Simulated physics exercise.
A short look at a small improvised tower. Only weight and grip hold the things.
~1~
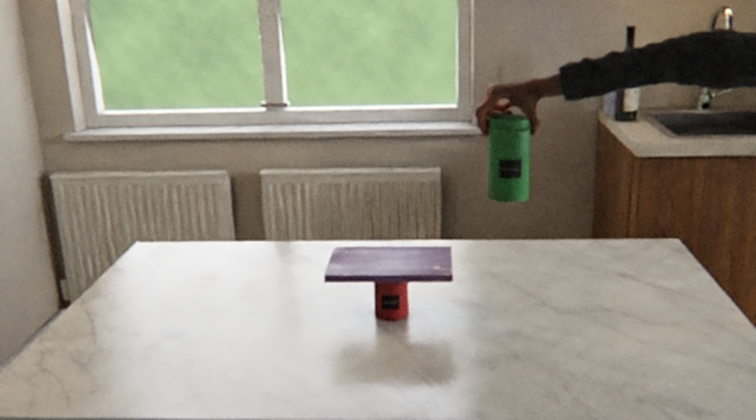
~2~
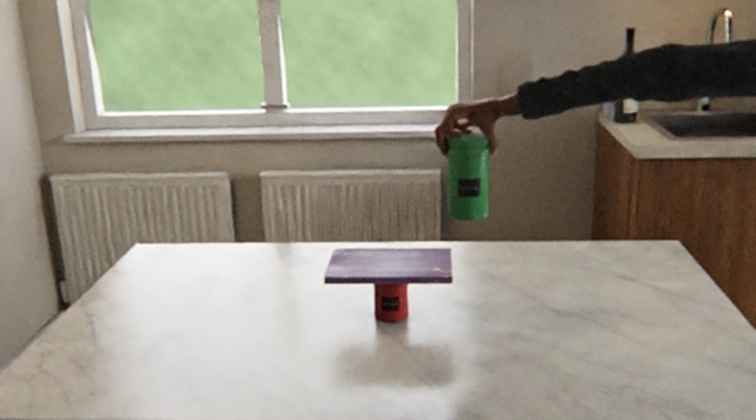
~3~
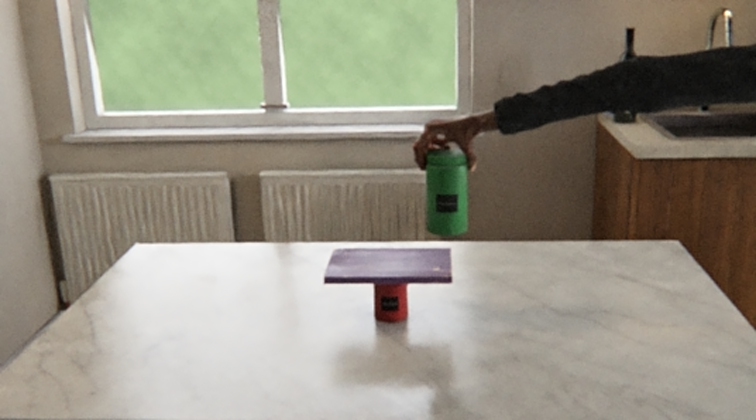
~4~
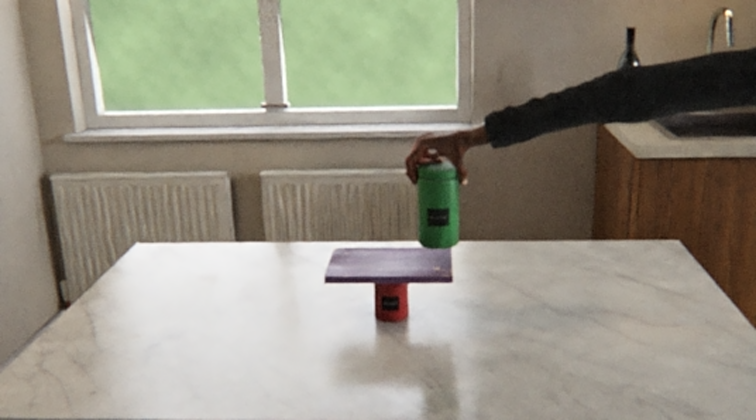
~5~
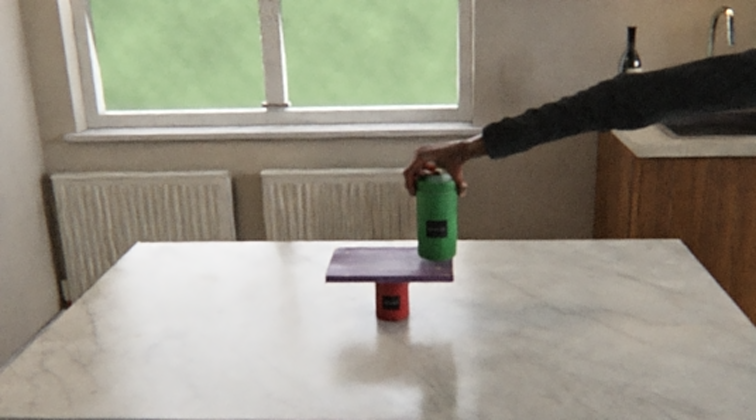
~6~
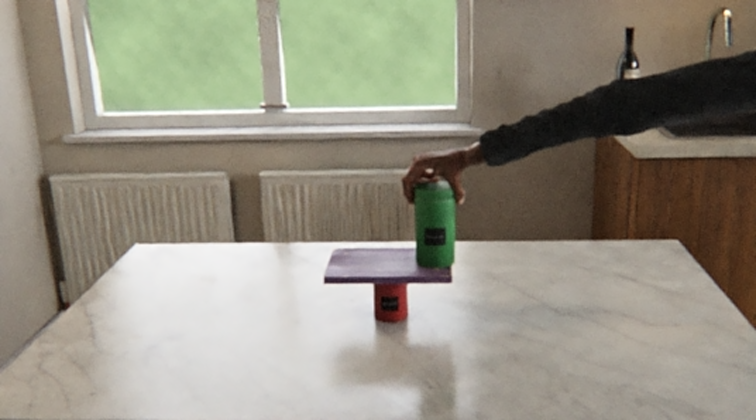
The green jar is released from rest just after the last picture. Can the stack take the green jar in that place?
As it turns out, it gives way.
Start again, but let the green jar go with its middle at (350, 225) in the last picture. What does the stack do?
Then it comes apart.
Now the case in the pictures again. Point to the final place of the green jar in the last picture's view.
Around (497, 299).
Then, 0.30 s after the last picture, green jar now fallen; purple board tipped 37° from how it was.
Then, 0.40 s after the last picture, purple board tipped 68° from how it was.
Then, 0.60 s after the last picture, purple board tipped 72° from how it was.
At rest, fallen, green jar; tipped over in the stack, purple board; red jar in place. Seen from the same camera at the end, green jar near (497, 299). The stack loses its balance.
